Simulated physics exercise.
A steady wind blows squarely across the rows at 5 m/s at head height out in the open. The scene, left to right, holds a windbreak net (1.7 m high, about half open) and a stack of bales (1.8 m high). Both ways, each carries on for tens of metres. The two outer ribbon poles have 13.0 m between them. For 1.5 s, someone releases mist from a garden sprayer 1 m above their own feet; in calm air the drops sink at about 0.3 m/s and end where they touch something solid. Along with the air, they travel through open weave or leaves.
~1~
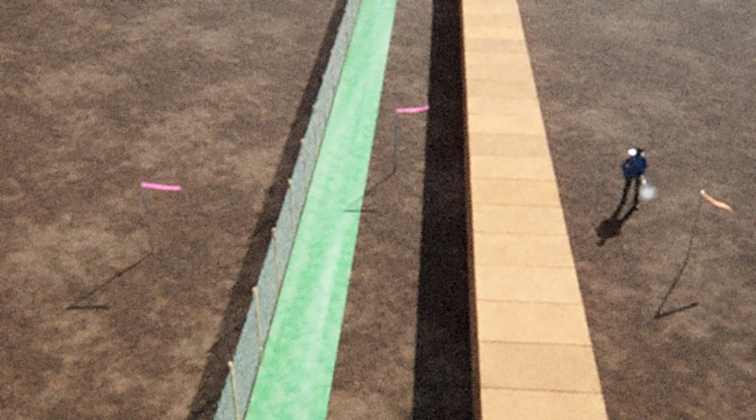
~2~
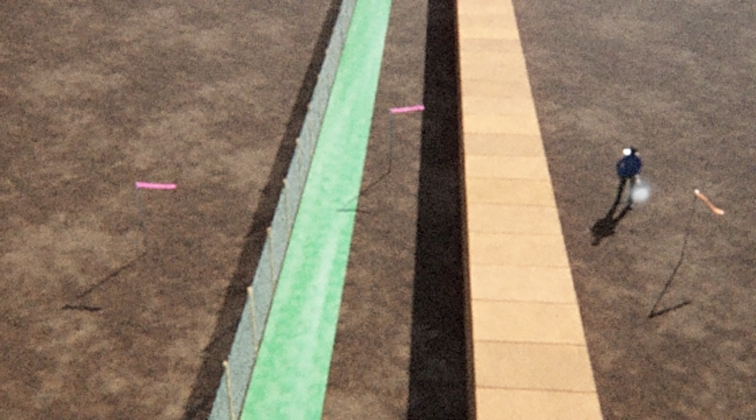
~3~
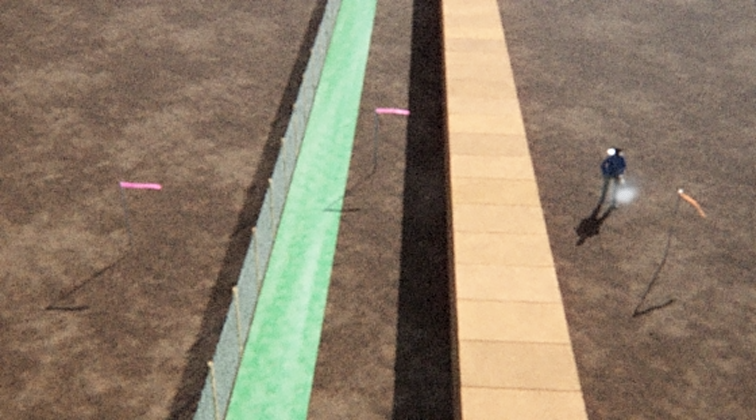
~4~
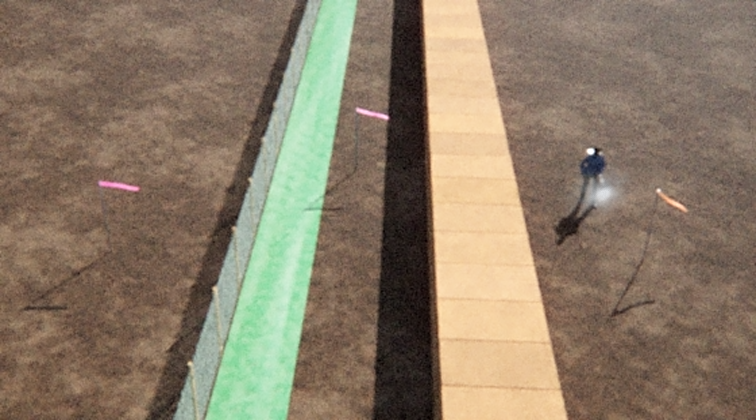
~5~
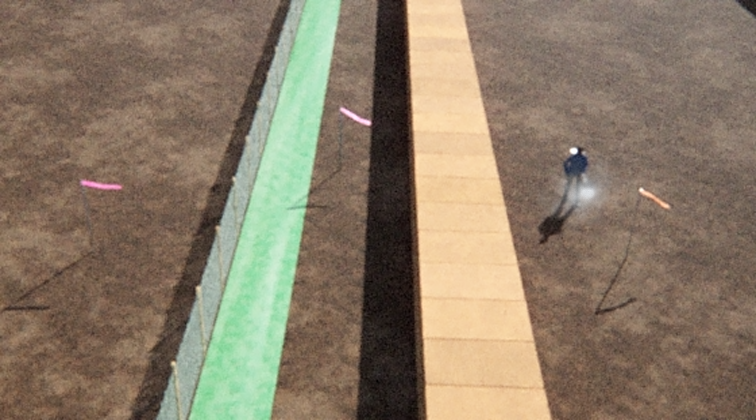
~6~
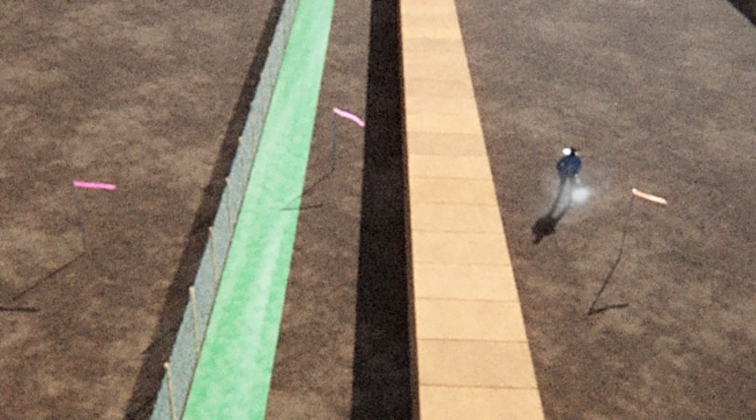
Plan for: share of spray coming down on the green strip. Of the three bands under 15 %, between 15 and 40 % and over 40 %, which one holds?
The band that holds is not even 15 %.
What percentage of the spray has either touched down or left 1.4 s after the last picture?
Share: Near 15 percent.
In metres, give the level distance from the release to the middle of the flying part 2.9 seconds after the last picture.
I'd say close to 0.5 metres.
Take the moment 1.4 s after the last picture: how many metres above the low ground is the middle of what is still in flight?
Middle height: Approx. 0.8 m.
Then, 1.4 s after the last picture, 13 % is no longer flying here, and 0 % lies on the green strip; the middle of what still flies is 0.9 m above the low ground, near (564, 194).
Then, 2.9 s after the last picture, 33 % is no longer flying here, and 0 % lies on the green strip; the middle of what still flies is 0.9 m above the low ground, near (563, 193).
Then, 6.9 s after the last picture, 68 % is no longer flying here, and 0 % lies on the green strip; the middle of what still flies is 1.2 m above the low ground, near (632, 188).
Then, 18.9 s after the last picture, 99 % is no longer flying here, and 0 % lies on the green strip.
Then, 43.9 s after the last picture, 100 % is no longer flying here, and 0 % lies on the green strip.
